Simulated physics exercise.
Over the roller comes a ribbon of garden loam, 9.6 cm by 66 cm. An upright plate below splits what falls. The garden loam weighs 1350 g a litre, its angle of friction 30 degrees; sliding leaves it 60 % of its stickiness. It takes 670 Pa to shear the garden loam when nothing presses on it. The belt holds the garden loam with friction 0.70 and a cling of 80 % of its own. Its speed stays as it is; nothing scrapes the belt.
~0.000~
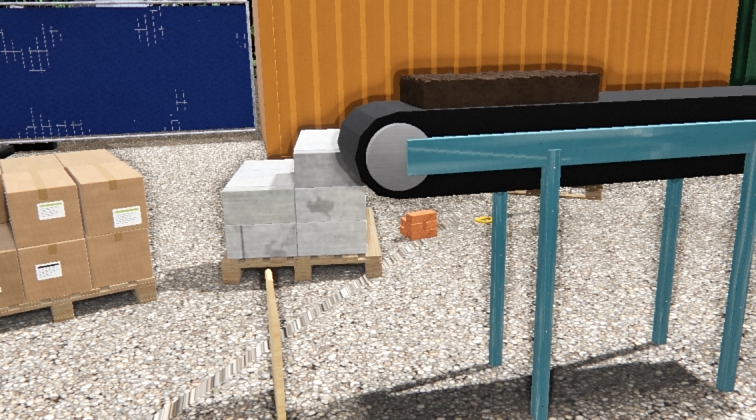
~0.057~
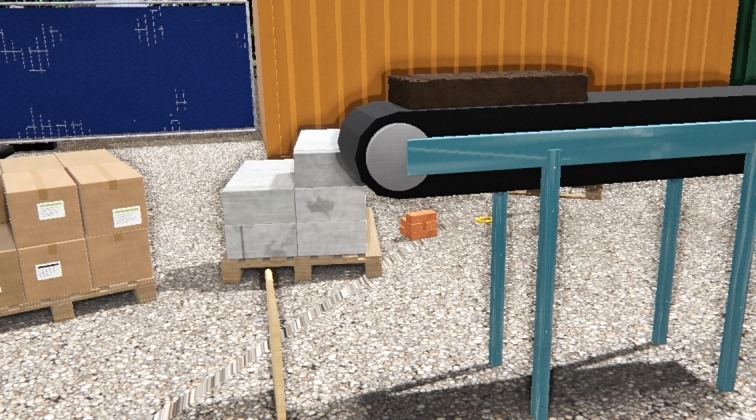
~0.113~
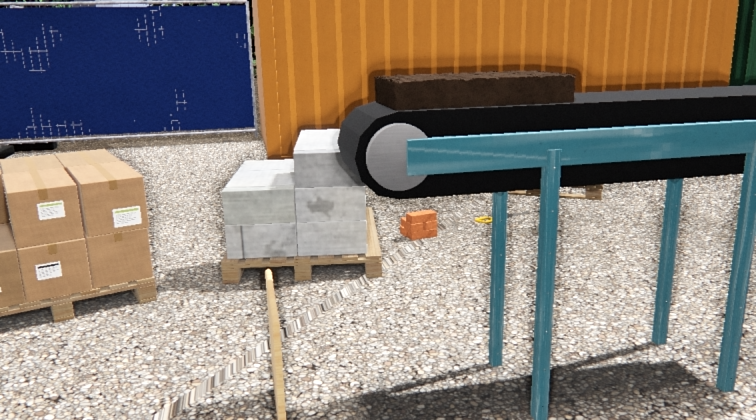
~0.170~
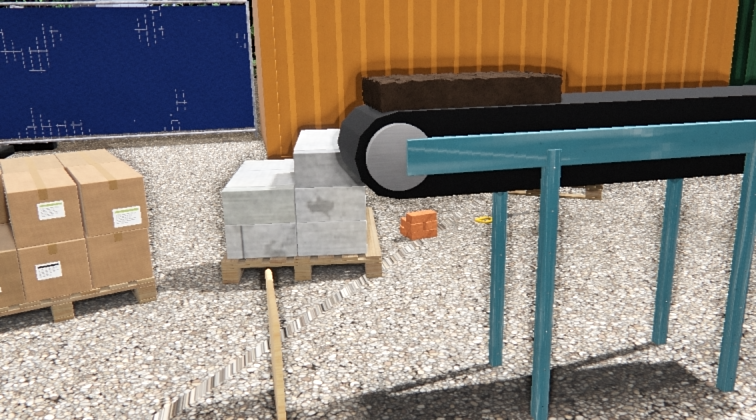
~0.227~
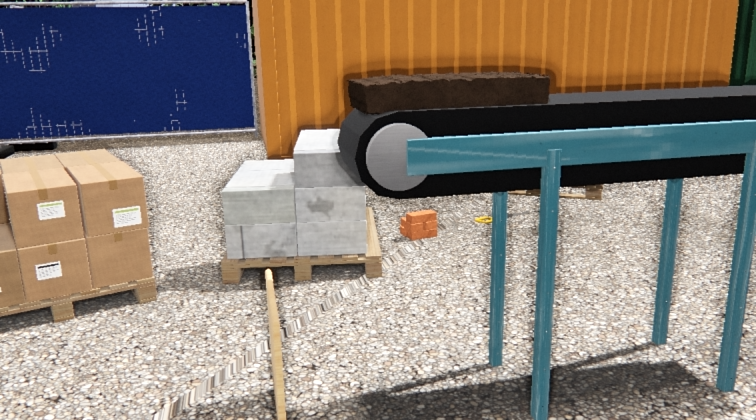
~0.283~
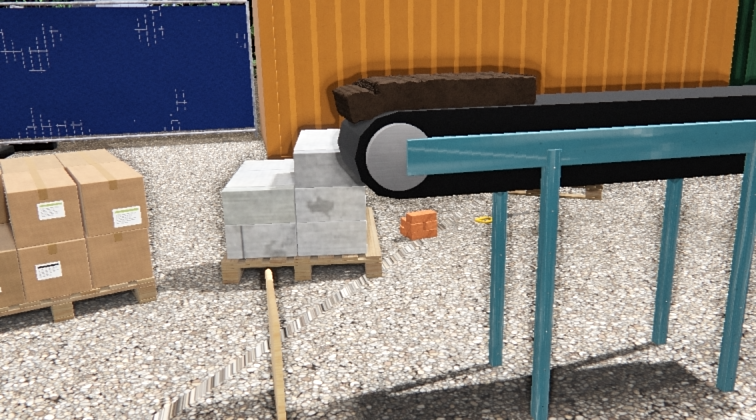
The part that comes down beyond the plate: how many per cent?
It comes to some 47 %.
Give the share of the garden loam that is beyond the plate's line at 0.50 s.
About 0 %.
After 0.50 s, 0 % is beyond the plate's line.
After 0.77 s, 15 % is beyond the plate's line.
After 1.03 s, 32 % is beyond the plate's line.
After 1.29 s, 47 % is beyond the plate's line.
After 2.52 s, at the end, 47 % is beyond the plate's line.
